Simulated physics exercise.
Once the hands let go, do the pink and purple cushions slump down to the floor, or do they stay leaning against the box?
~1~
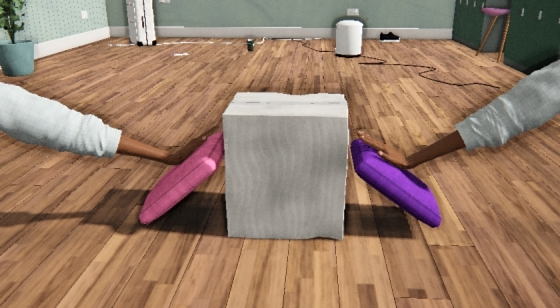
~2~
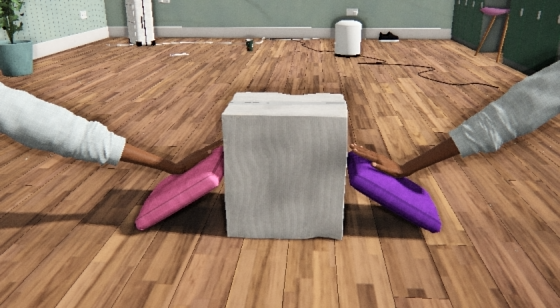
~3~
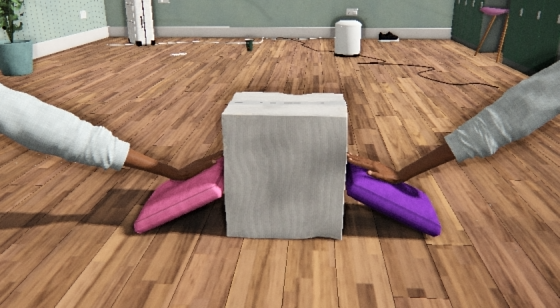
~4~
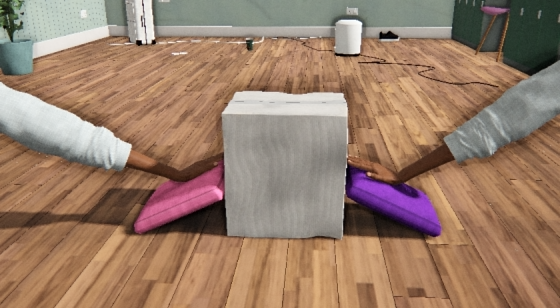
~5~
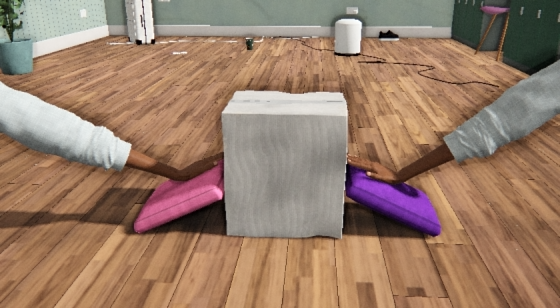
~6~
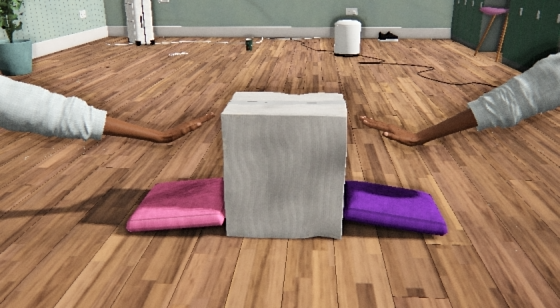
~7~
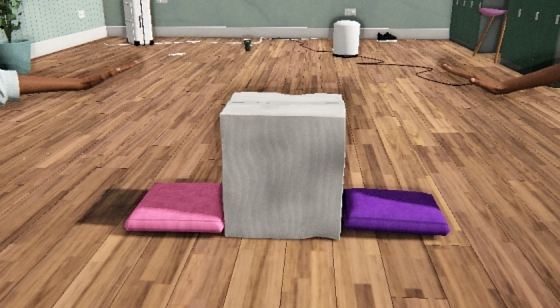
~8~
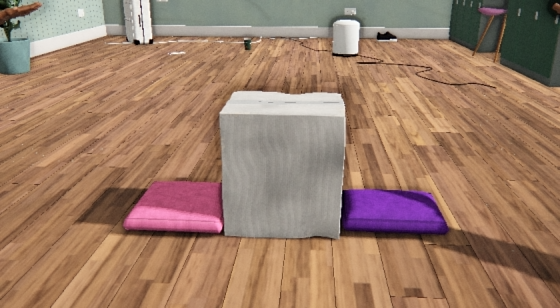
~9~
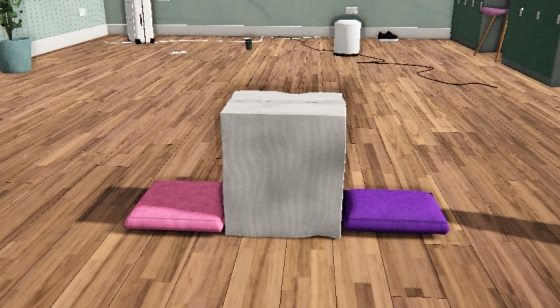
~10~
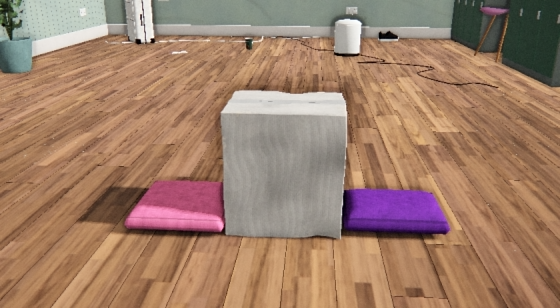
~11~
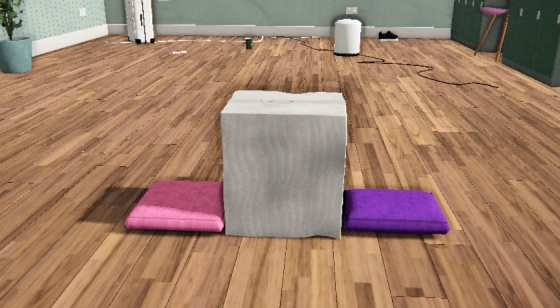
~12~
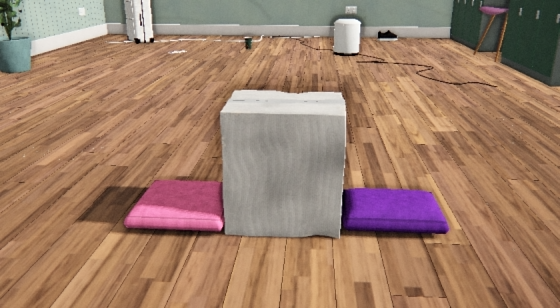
Both slump down to the floor. The pink one ends up lying flat to the left of the box and the purple one flat to the right.
